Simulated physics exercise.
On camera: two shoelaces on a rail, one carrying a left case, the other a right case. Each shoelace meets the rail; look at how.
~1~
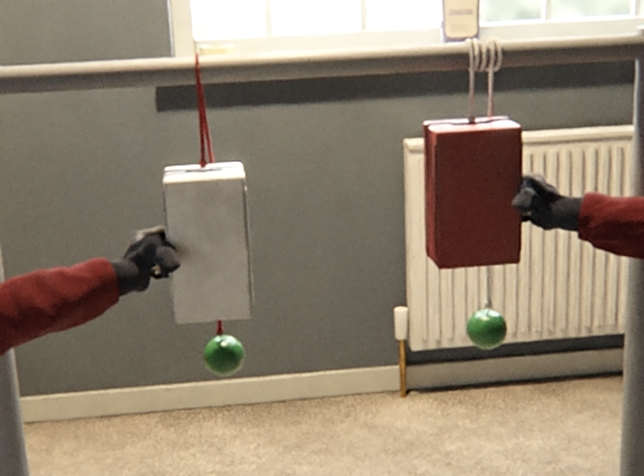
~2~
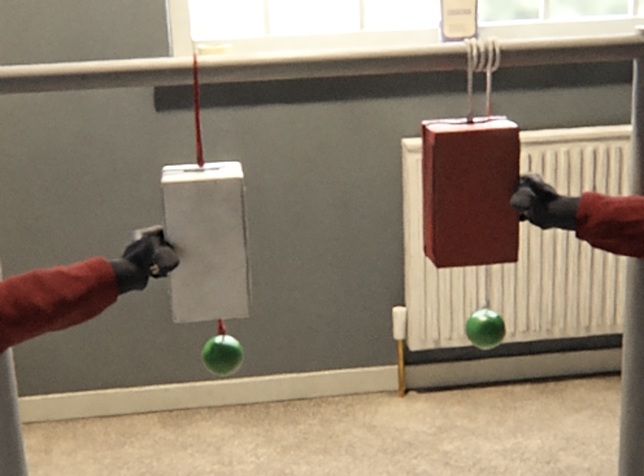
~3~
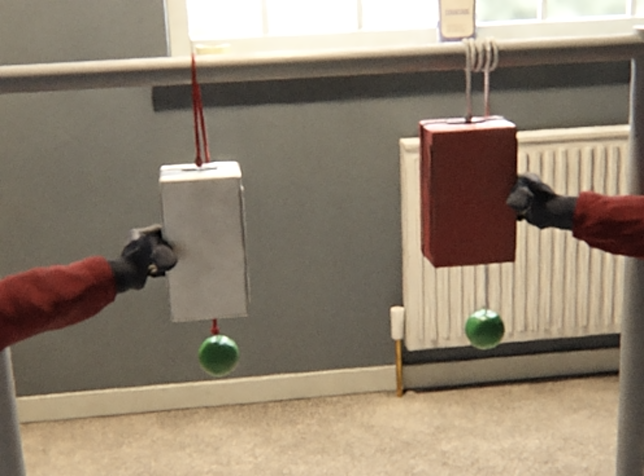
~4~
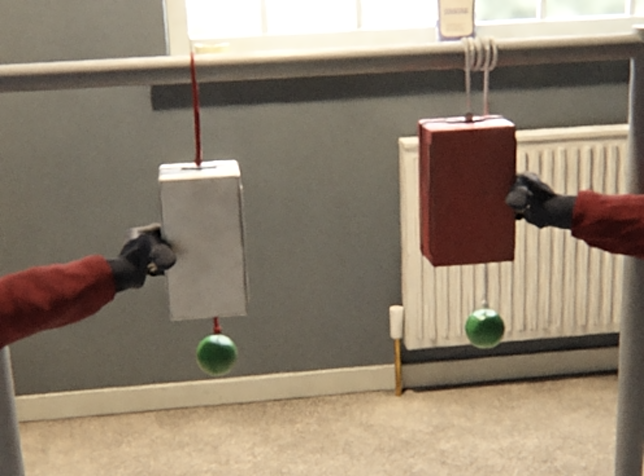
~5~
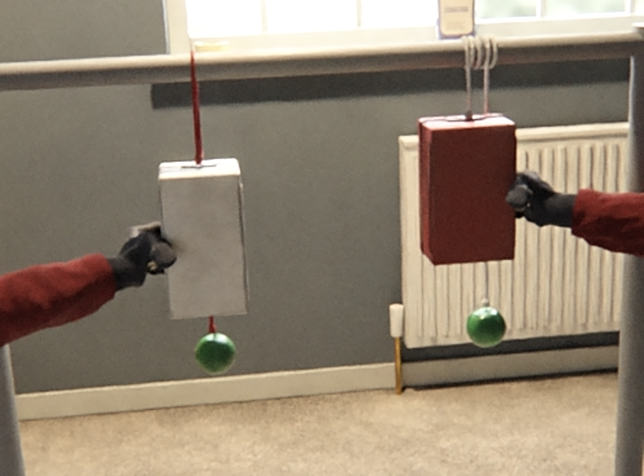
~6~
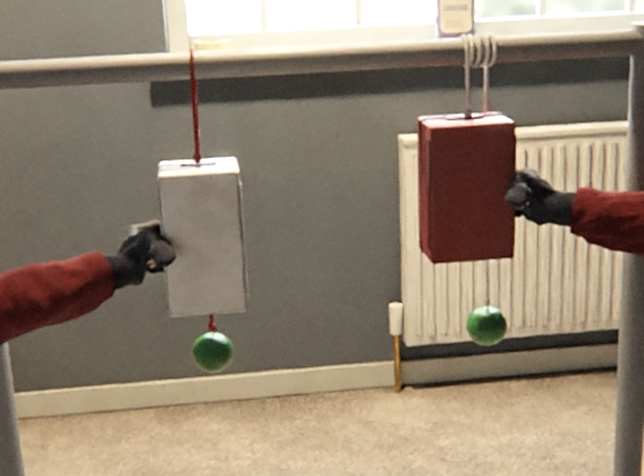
Two green balls barely swayed beneath a white box and a red box hanging from a rail, while a black-gloved hand in a red sleeve stayed at the outer side of each box.
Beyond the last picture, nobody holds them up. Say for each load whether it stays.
The left case does not stay; the right case stays.
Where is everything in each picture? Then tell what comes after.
Left case (209, 242); right case (472, 192); left apple (224, 356); right apple (487, 329), in the first frame.
Left case (207, 242); right case (470, 192), in the second frame.
Left case (205, 241); right case (467, 192), in the third frame.
Left case (204, 239); right case (466, 191), in the fourth frame.
Left case (204, 238); right case (466, 189), in the fifth frame.
Left case (203, 236); right case (465, 187); left shoelace only laid over the rail; right shoelace wound several times round the rail, in the sixth frame.
Then, 0.48 s after the last picture, left case on the floor; right case hanging near (469, 189).
At rest, left case on the floor; right case hanging near (469, 184). The left case drops and the right case keeps its height.
